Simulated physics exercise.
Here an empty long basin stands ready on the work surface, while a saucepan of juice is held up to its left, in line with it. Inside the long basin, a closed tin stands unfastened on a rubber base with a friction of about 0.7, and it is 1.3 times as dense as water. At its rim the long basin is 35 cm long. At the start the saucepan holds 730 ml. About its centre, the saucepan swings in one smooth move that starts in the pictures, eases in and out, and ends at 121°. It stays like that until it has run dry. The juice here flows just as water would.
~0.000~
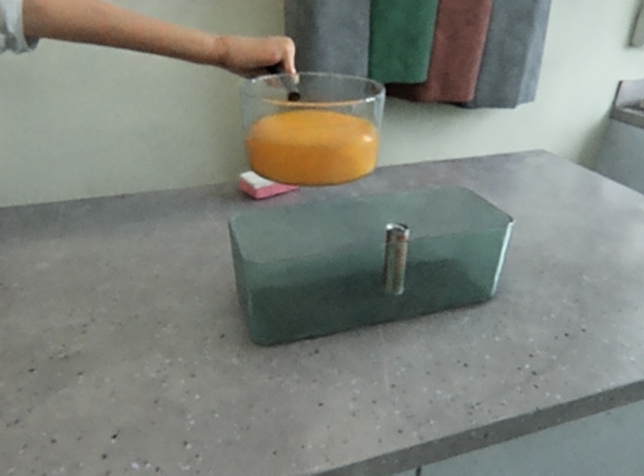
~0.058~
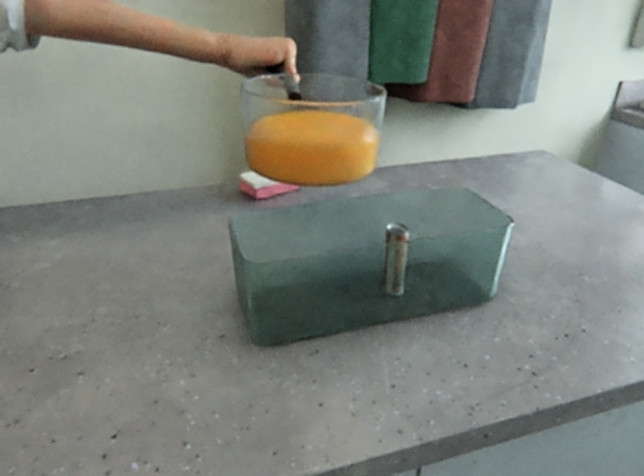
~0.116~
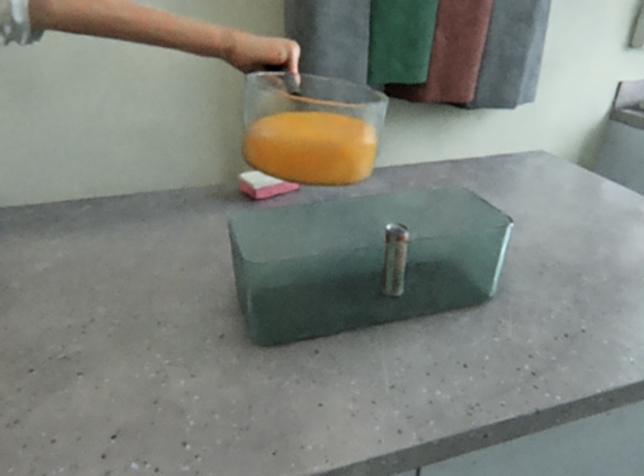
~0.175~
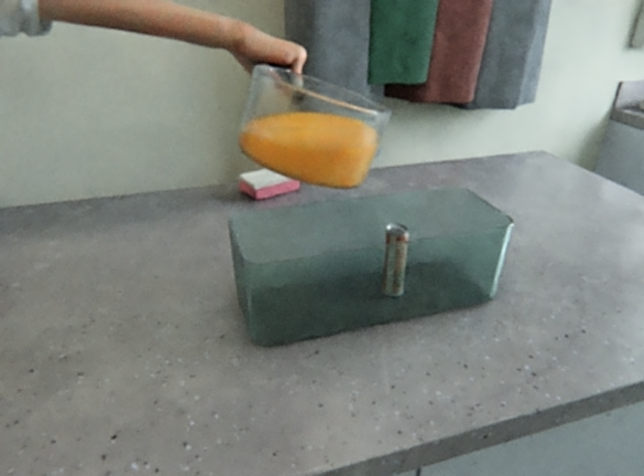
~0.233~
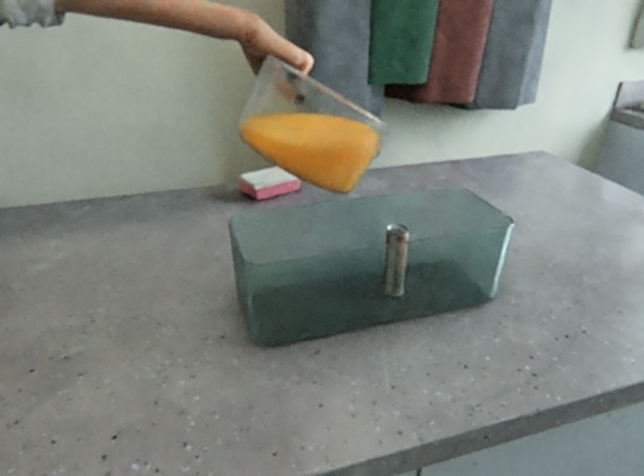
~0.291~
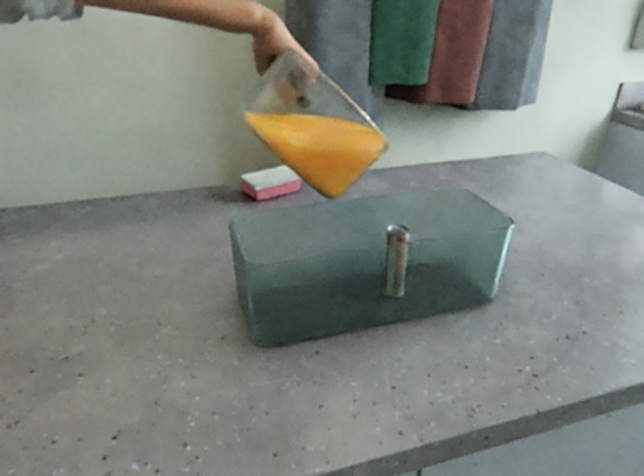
A hand reaching in from the upper left holds a clear saucepan of orange juice above a speckled grey countertop, seen from slightly above by a still camera. Below and to the right sits a long, empty green-tinted glass basin with a small metallic tin inside, while a pink-and-white block and grey, green and reddish cloths are behind. The saucepan tilts steadily rightward, its juice shifting toward the lowered side.
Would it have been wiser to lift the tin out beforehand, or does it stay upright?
It's going to be knocked down.
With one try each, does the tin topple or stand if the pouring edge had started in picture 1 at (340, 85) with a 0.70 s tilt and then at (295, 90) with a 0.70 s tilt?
Trial 1 - tin stays standing; trial 2 - tin stays standing.
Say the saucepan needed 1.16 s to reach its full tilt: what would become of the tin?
In that case the tin stays vertical.
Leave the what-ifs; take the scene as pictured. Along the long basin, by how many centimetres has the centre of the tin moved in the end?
7.5 cm.
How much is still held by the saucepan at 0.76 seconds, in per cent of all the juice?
Share remaining: Approx. 2 %.
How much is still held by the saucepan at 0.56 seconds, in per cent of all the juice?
Close to 22 percent of the liquid remains at that time.
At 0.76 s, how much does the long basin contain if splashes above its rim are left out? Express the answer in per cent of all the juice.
Around 92 parts in a hundred.
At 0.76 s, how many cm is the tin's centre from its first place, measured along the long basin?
I'd put it at around 2 centimetres.
By 0.56 s the tilt is 110° and 22 per cent is still to pour; the tin stands where it began.
By 0.76 s the tilt is 121° and 2 per cent is still to pour; the tin leans 16°.
By 0.97 s the tilt is 121° and 0 per cent is still to pour; the tin lies on its side.
By 1.20 s the tilt is 121° and 0 per cent is still to pour; the tin lies on its side.
At rest the tin lies on its side.
